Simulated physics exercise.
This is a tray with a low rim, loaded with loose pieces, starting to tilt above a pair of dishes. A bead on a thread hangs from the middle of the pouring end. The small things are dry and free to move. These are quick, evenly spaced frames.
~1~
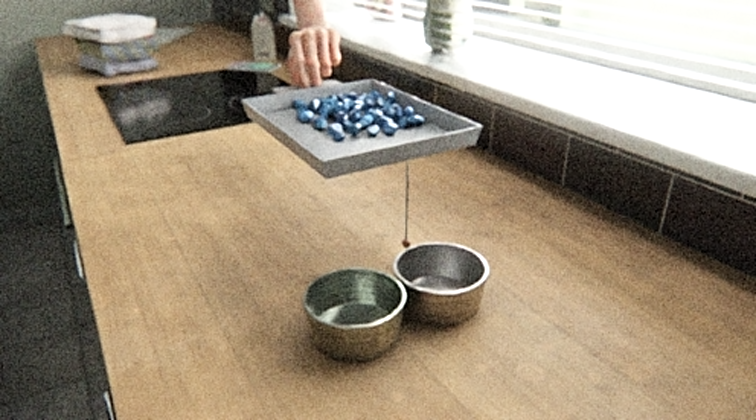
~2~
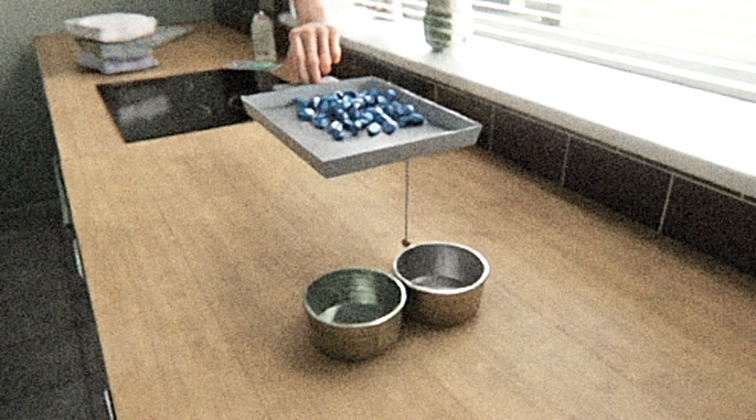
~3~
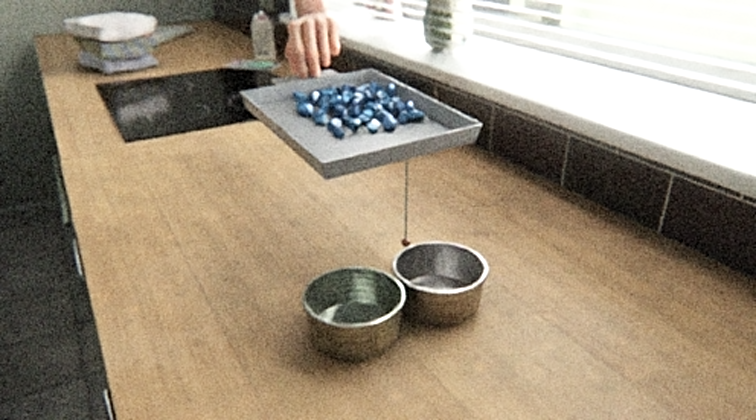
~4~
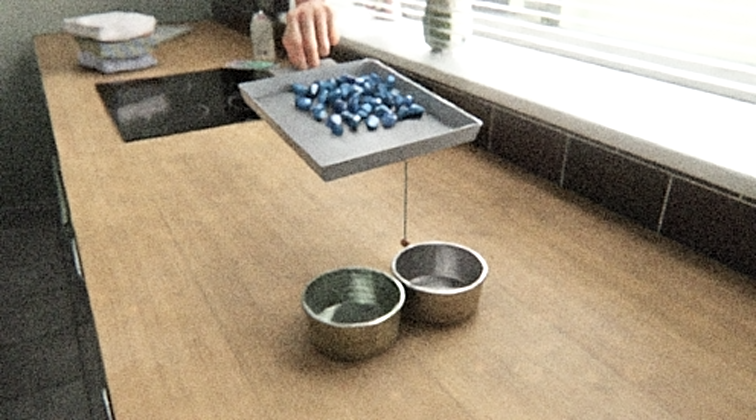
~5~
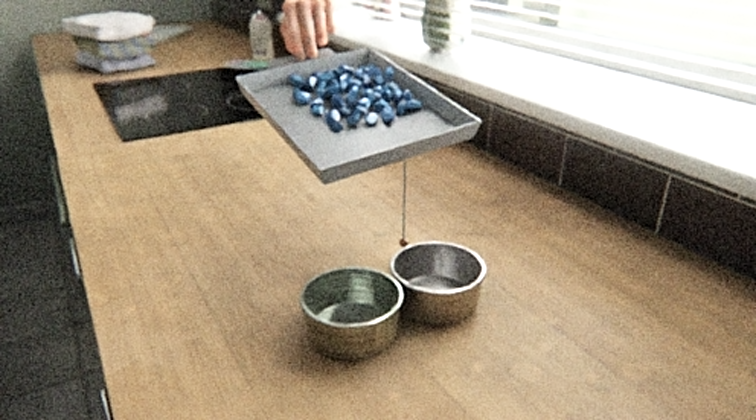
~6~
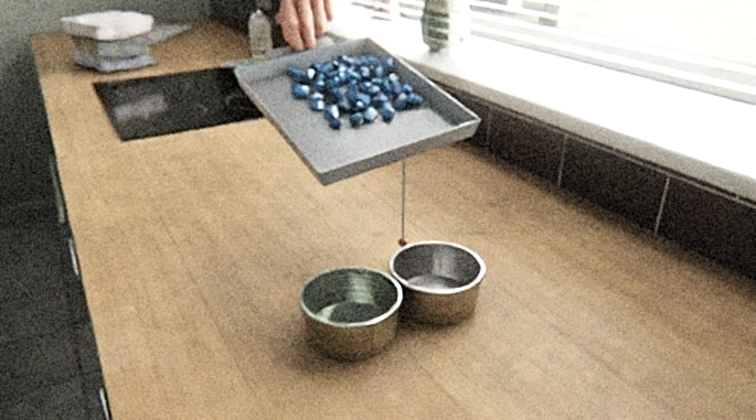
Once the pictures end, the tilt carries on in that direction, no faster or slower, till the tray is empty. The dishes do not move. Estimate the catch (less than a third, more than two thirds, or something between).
They take more than two thirds between them.
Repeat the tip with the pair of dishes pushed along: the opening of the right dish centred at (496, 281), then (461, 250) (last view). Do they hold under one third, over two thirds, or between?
At the first place below one third, at the second the middle third.
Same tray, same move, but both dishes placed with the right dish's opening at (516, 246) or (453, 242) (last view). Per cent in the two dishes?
Roughly 0 per cent, and 50 per cent.
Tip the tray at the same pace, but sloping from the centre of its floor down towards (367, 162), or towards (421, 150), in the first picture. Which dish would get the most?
First the left one, then the right one.
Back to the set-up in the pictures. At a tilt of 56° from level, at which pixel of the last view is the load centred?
At about (345, 146).
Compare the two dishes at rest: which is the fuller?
Fuller: Left.
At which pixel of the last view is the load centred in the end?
At about (349, 315).
Just after the last frame, tray tipped steeply; almost all on the tray; just a few in the air.
A moment on, tray tipped right over; roughly two thirds on the tray; roughly a third in the left dish; just a few in the right dish; just a few in the air.
Further on, tray tipped past a quarter turn; the larger part in the left dish; just a few in the right dish; about a tenth outside both.
When it is over, tray tipped past a quarter turn; the larger part in the left dish; just a few in the right dish; about a tenth outside both.
